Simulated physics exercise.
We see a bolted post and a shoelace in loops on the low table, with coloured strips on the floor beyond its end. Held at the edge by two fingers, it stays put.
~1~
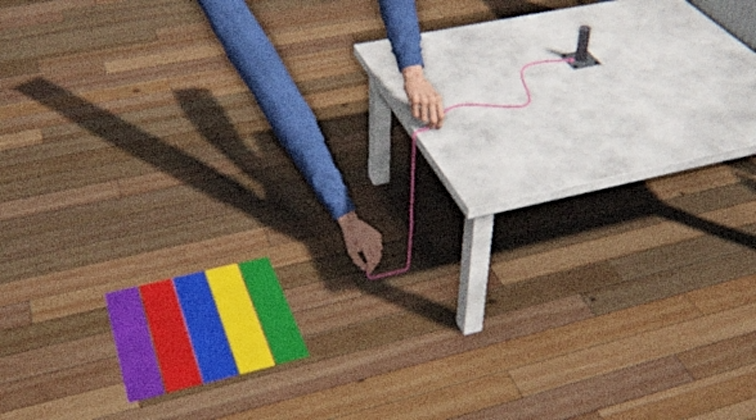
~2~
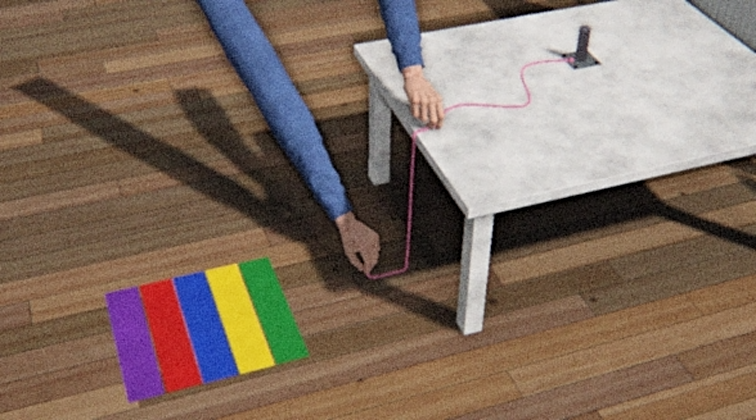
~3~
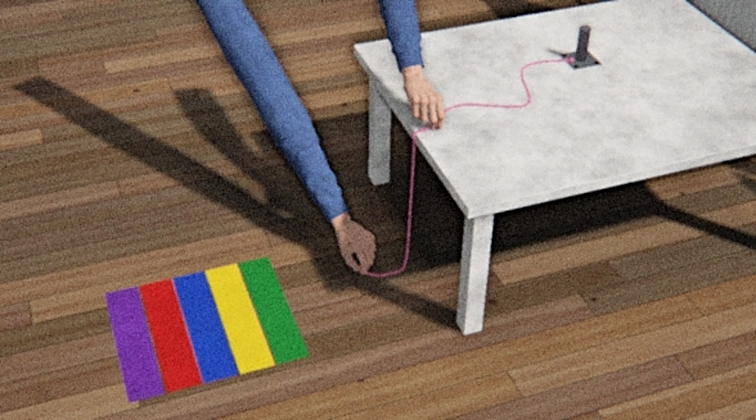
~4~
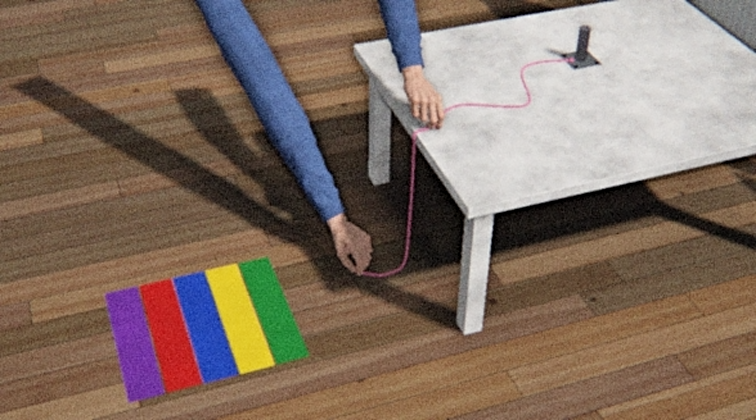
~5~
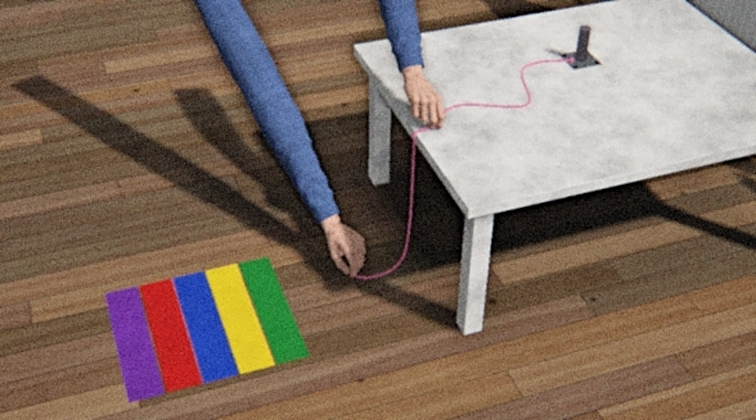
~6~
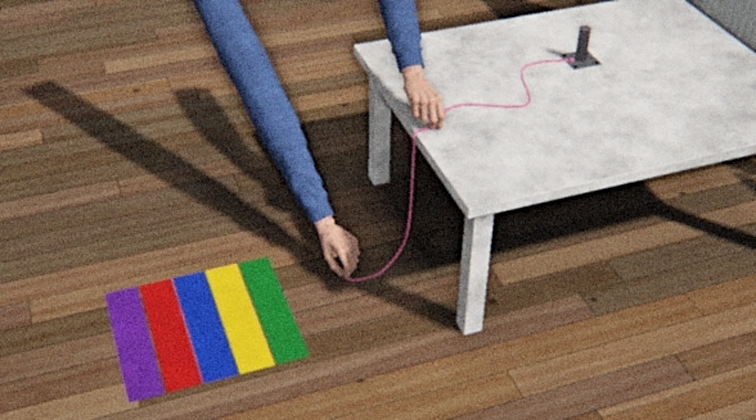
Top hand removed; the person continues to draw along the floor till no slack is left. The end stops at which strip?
At the blue strip.
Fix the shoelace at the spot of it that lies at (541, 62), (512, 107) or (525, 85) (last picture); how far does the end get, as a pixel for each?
Roughly (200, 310), (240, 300) and (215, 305), in that order.
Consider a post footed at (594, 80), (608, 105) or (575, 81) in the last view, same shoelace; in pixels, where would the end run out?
Try by try, about (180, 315), (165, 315) and (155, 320).
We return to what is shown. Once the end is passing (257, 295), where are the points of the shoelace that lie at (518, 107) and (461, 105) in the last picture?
(471, 102) and (425, 120).
Soon after, end near (257, 295); over green.
Then, end near (217, 304); over blue.
At full stretch, end near (193, 310); over blue. It gets as far as the blue strip.
